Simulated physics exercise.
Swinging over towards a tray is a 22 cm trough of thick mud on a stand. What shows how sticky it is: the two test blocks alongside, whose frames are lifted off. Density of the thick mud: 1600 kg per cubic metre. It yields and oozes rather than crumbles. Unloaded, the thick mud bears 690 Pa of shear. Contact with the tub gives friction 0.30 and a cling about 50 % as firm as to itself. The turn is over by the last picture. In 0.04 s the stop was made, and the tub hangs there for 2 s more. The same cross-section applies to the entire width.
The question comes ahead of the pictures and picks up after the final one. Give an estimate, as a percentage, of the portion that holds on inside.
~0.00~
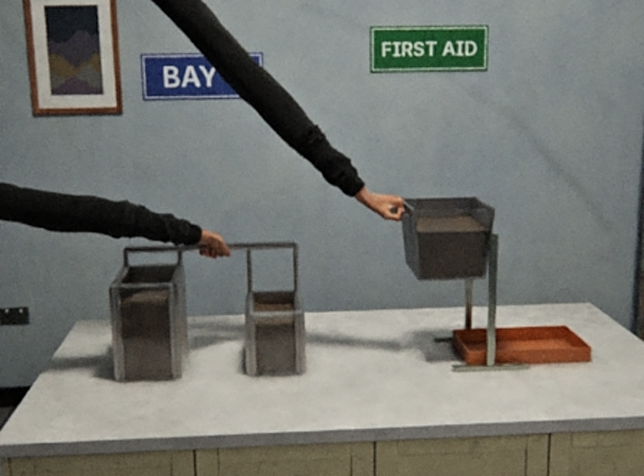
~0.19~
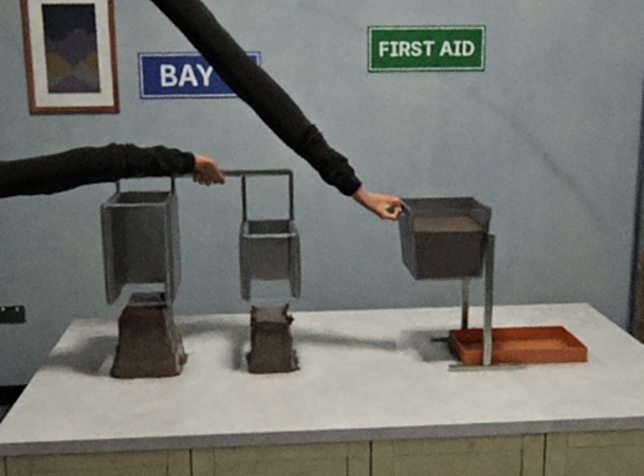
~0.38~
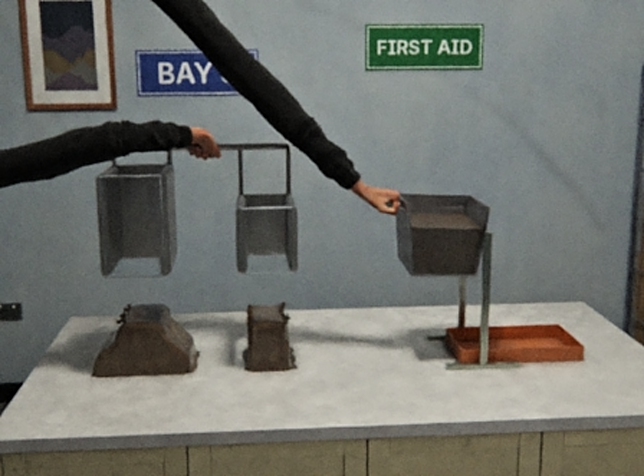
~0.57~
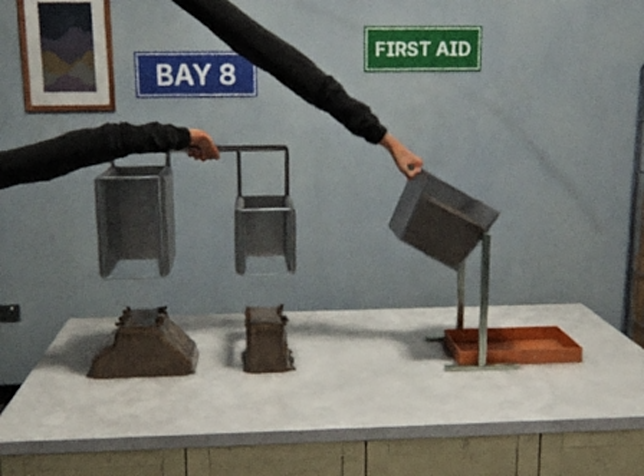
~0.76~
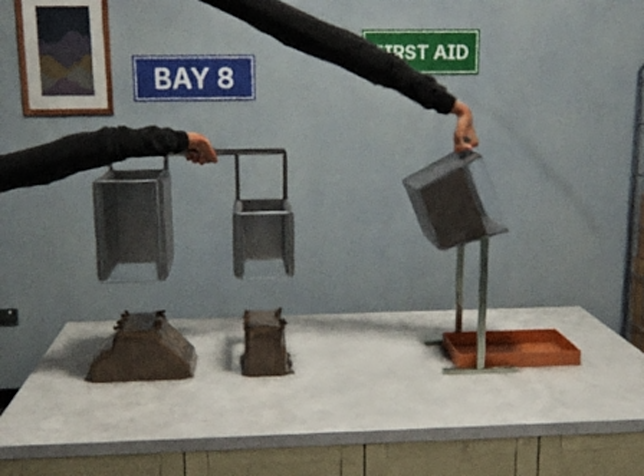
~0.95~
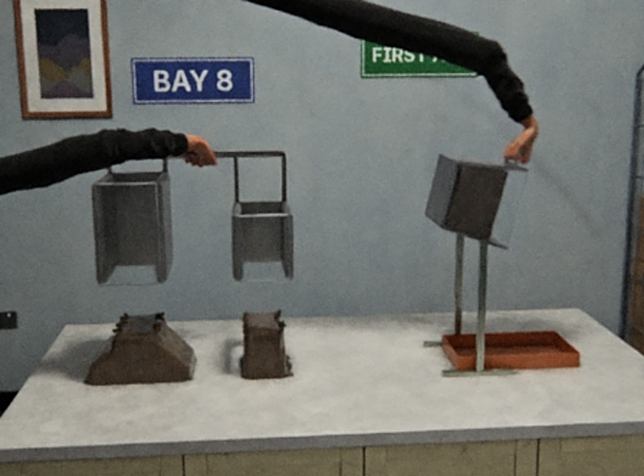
The portion holding on inside is about 0 %.
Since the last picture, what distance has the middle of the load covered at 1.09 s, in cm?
Shift: Some 8 cm.
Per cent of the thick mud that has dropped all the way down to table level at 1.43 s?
By then close to 60 % is down.
After 1.09 s, the tub is at 103 degrees and holds 88 %.
After 1.26 s, the tub is at 103 degrees and holds 28 %.
After 1.43 s, the tub is at 103 degrees and holds 0 %.
After 1.60 s, the tub is at 103 degrees and holds 0 %.
After 2.95 s, the tub is at 103 degrees and holds 0 %.
